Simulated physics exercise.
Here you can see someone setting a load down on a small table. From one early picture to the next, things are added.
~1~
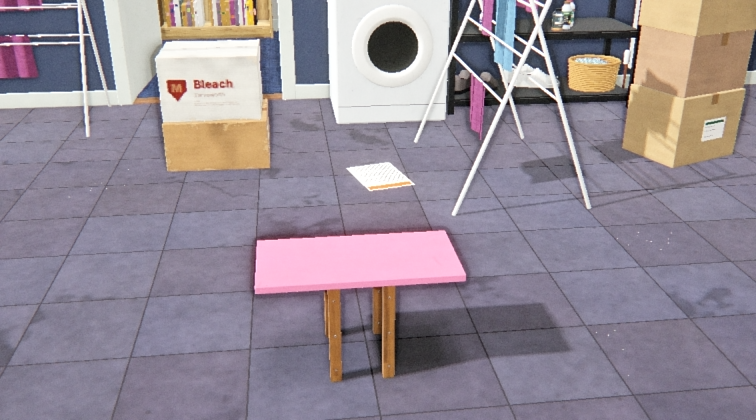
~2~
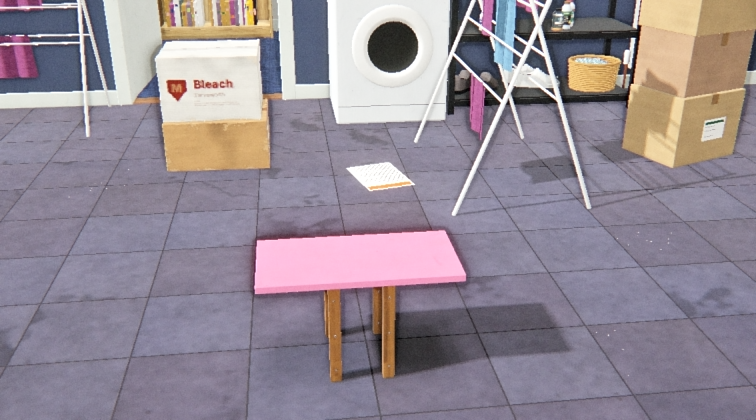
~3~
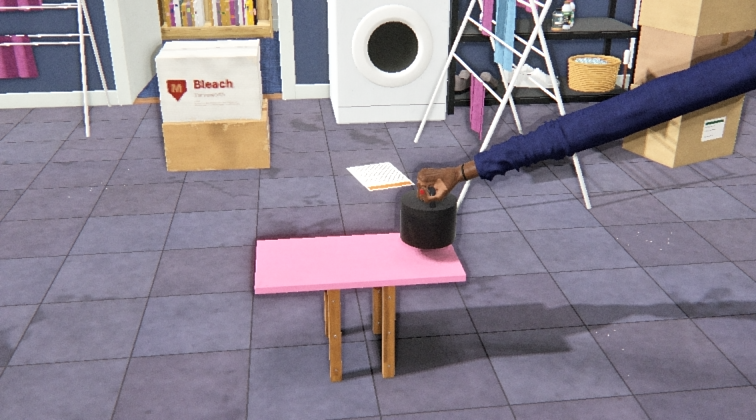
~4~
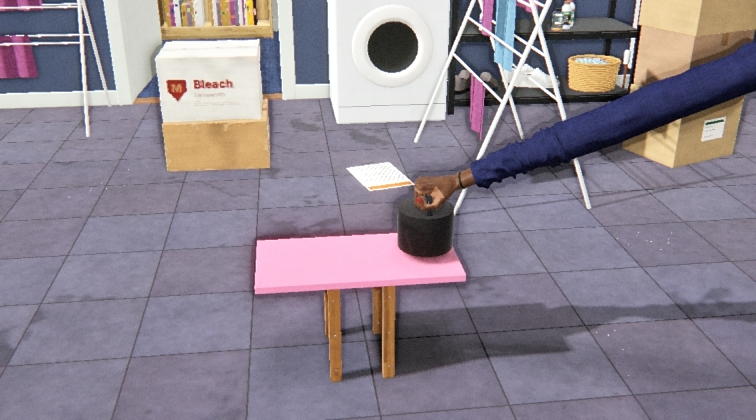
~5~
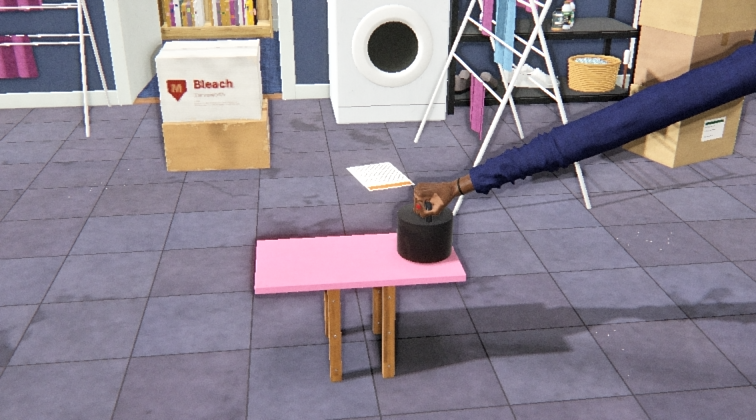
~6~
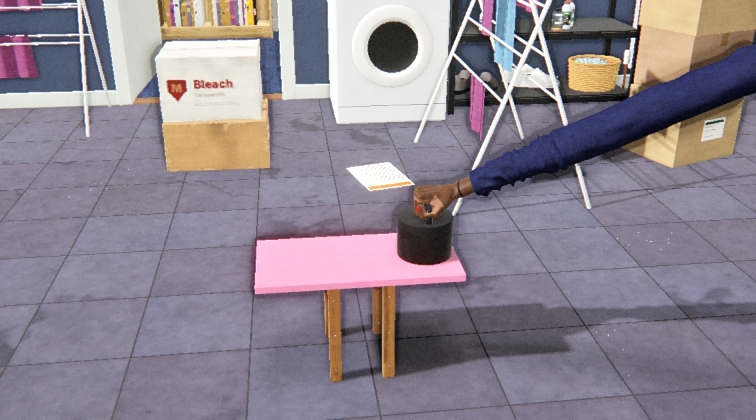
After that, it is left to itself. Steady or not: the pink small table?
As it turns out, the pink small table goes over.
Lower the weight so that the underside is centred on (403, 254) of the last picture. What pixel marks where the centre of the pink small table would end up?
It ends up near (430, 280).
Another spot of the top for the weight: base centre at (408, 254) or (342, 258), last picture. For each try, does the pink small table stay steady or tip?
Pink small table: Tumbles, then remains upright.
Then, 0.46 s past the last view, pink small table leaning 33° off how it started near (418, 257).
Finally, the pink small table overbalances, near (478, 275).
